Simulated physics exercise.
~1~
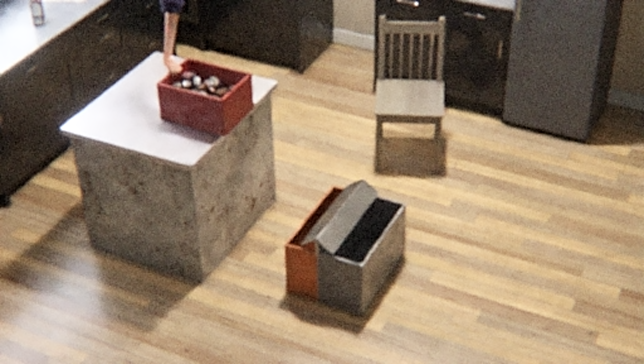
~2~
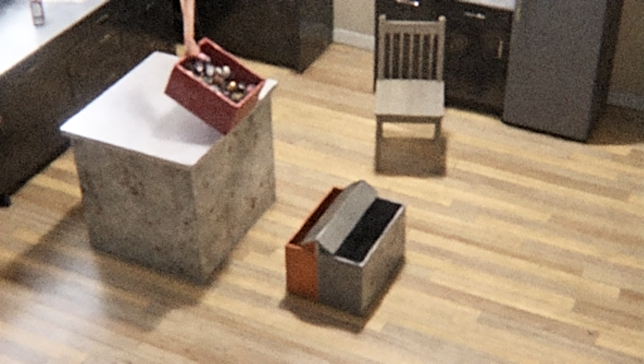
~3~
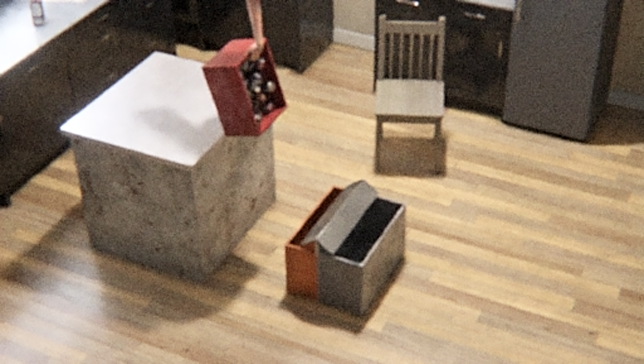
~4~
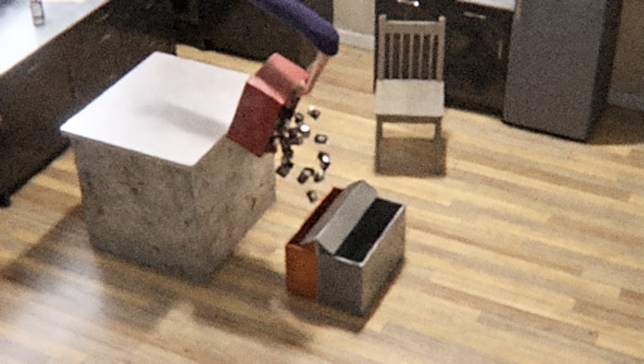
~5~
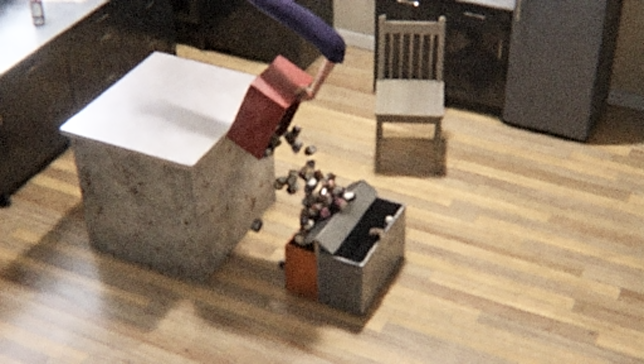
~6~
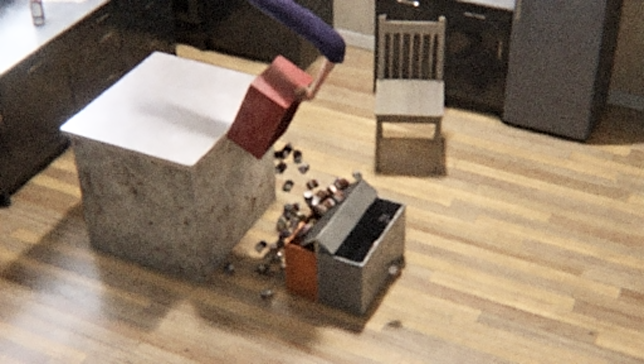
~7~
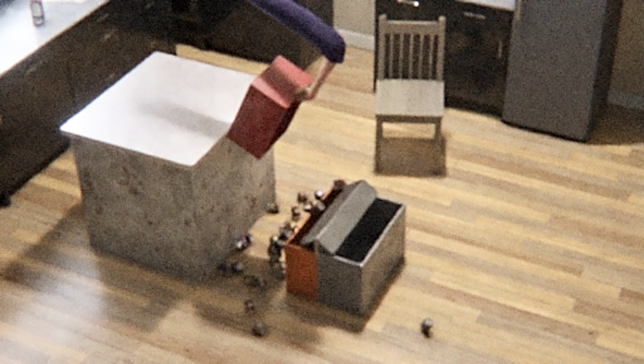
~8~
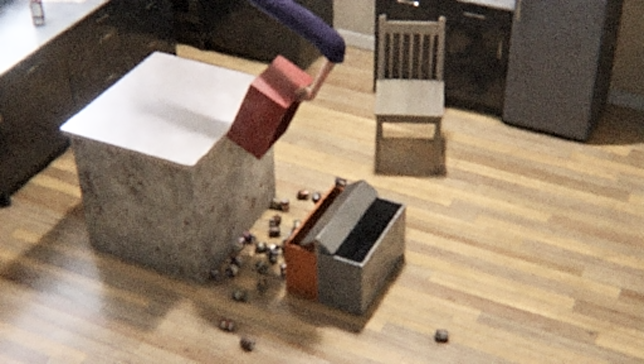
In a kitchen, an arm tips a red box, spilling small cans into an orange tub and onto the floor.
